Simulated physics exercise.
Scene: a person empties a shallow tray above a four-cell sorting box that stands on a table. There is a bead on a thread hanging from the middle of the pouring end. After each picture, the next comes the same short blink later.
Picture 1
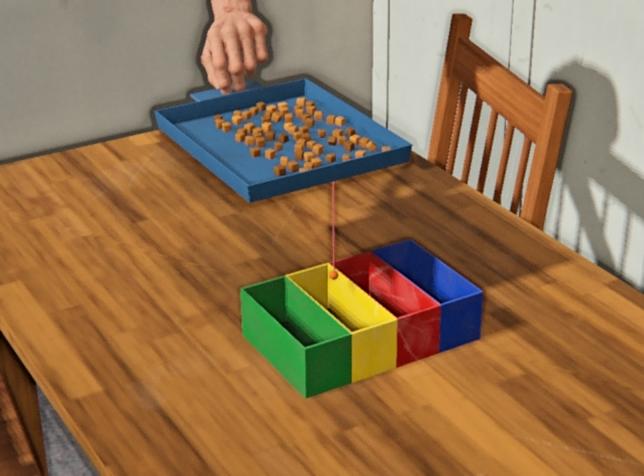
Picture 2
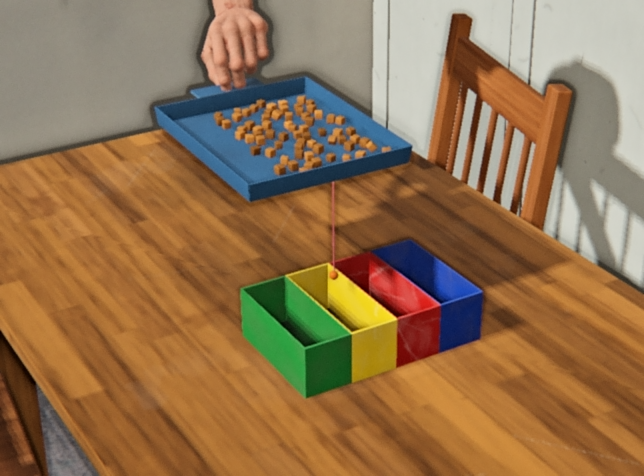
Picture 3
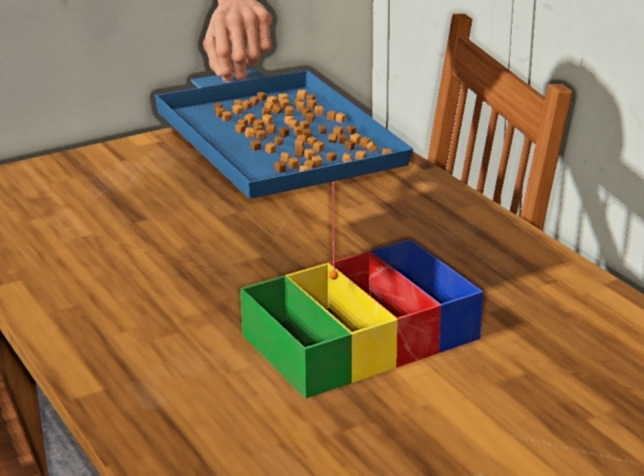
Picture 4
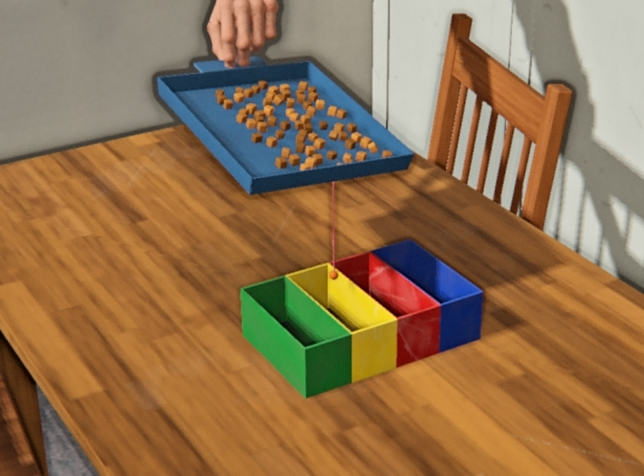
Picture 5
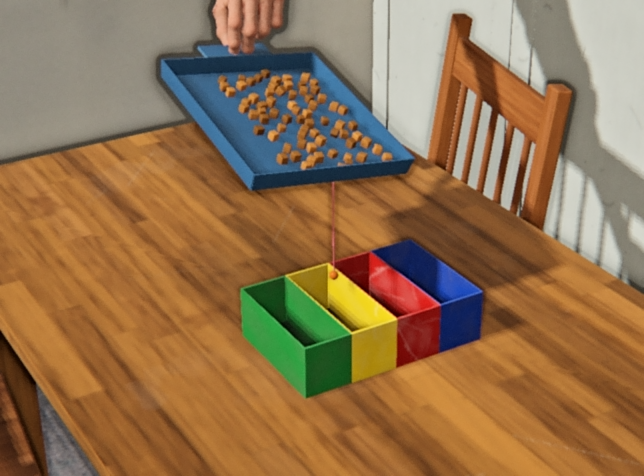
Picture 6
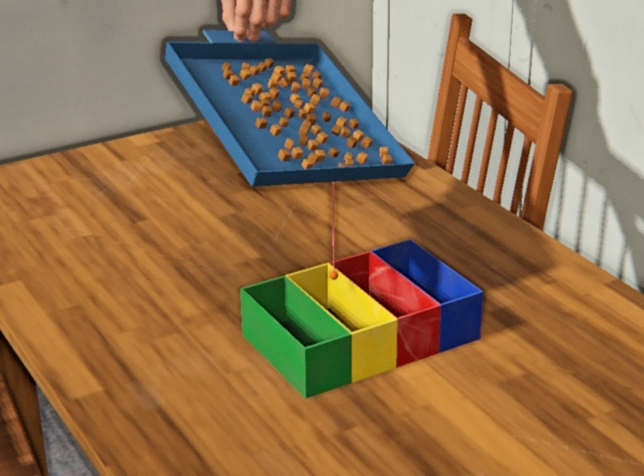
To begin with, a hand holds a blue tray of small brown cubes nearly still above a green, yellow, red and blue box on a wooden table. Then the hand raises the tray's far end, gradually steepening its slant, while the pouring edge tilts slightly and the cubes stay on the tray.
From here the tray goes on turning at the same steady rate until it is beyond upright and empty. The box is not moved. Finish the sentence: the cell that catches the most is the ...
... Blue cell.
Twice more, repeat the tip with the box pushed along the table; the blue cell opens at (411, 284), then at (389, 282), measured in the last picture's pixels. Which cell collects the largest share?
Try one goes to the blue one; try two goes to the blue cell.
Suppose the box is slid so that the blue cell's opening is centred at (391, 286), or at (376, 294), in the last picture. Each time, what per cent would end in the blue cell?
40 %, 20 %.
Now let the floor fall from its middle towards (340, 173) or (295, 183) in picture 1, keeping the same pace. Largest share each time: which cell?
Try 1 - that red cell / try 2 - the green cell.
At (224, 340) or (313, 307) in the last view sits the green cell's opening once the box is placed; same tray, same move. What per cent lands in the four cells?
In turn about 10 and about 100 percent.
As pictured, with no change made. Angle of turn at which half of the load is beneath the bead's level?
Roughly 115 degrees at that moment.
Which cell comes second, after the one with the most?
Second place goes to the cell in red.
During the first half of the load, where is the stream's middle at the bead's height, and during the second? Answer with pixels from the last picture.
The opening part goes through (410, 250); what follows goes through (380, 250).
Just after the last frame, tray tipped steeply; almost all on the tray; just a few falling or outside the box.
A moment on, tray tipped past a quarter turn; almost all on the tray; about a tenth in the blue cell; just a few falling or outside the box.
Further on, tray tipped past a quarter turn; roughly half in the blue cell; roughly a third in the red cell; about a tenth falling or outside the box.
When it is over, tray tipped past a quarter turn; roughly half in the blue cell; roughly a third in the red cell; not one in the green cell; not one in the yellow cell; about a tenth outside the box.
